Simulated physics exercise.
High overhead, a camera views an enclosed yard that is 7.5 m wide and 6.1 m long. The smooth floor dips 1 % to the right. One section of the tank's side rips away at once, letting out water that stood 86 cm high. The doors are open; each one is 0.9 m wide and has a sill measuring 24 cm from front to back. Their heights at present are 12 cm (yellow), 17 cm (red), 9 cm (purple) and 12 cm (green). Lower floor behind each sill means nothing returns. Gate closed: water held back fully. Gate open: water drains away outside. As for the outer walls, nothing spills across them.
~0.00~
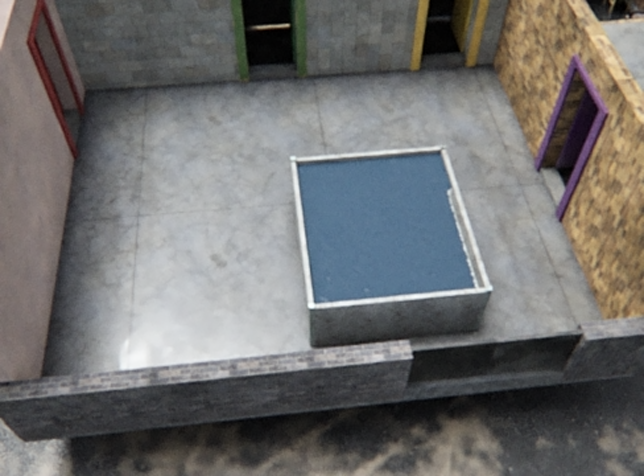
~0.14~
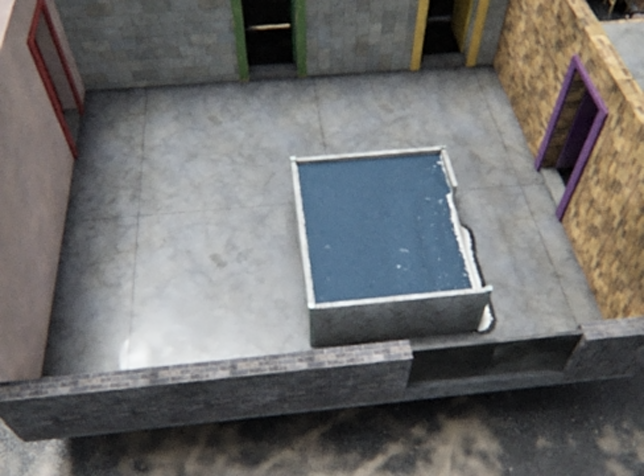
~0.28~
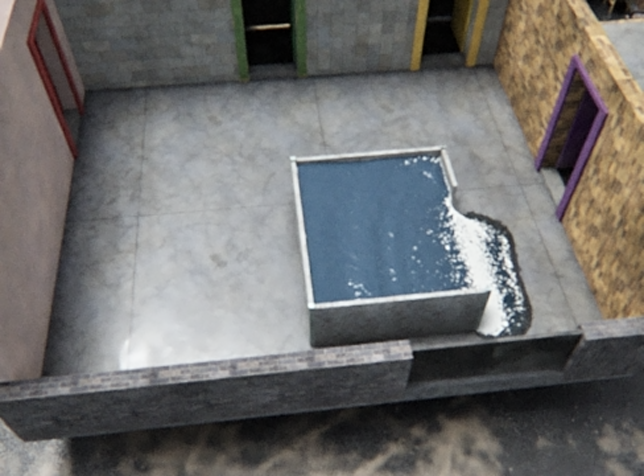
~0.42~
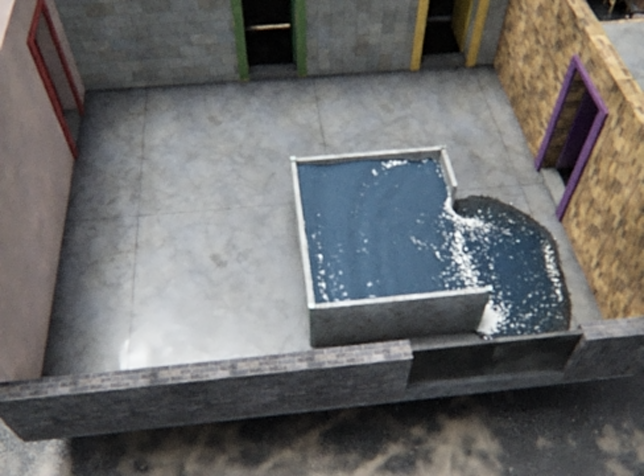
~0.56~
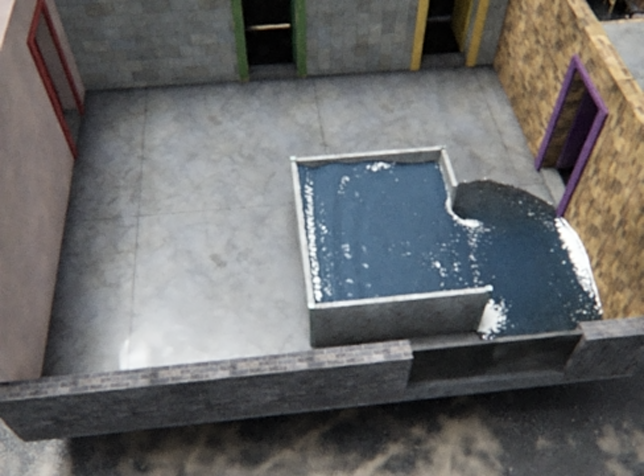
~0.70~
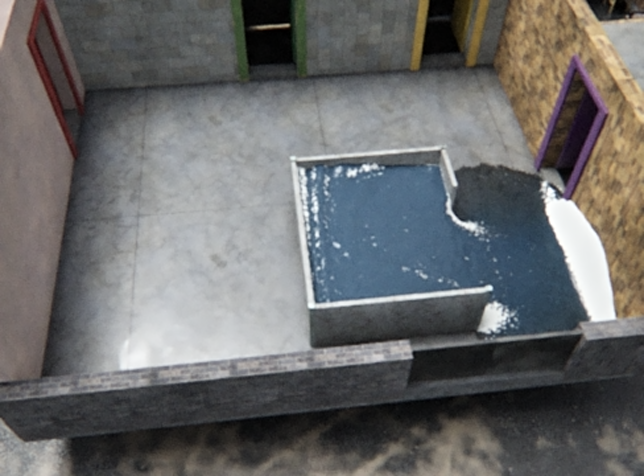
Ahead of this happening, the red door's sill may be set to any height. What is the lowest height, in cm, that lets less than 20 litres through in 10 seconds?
About 10 cm.
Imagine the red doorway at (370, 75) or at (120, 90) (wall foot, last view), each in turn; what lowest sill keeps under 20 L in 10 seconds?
You'd want about 15 cm there first, then about 12.5 cm.
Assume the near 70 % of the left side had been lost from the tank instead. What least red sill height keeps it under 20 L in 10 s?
Then it needs around 18 cm.
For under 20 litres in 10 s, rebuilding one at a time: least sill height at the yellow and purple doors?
Roughly 28 cm for the yellow door and roughly 27 cm for the purple door.
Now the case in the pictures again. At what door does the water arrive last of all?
Last in order comes the red door.
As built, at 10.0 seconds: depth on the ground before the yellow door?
13.5 cm.
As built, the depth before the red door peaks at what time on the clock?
Near 7.0 seconds.
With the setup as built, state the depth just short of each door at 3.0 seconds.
Centimetres: Yellow = 31, red = 0, purple = 21, green = 0.
After 1.4 s water covers 15 % of the floor, deepest (78 cm) near (610, 351); it has not reached the red door.
After 3.0 s water covers 45 % of the floor, deepest (44 cm) near (610, 351); it has not reached the red door.
After 10.0 s water covers 100 % of the floor, deepest (14 cm) near (584, 354); 10 cm at the red door, 0 litres in over its 17 cm sill.
At the red door as built, the water arrived by 5.2 s and peaked near 15 cm at 7.2 s.
With a sill of 9 cm, 32 litres would have come in within the 10 s; with 12 cm, 6 litres. So under 20 litres takes about 10 cm.
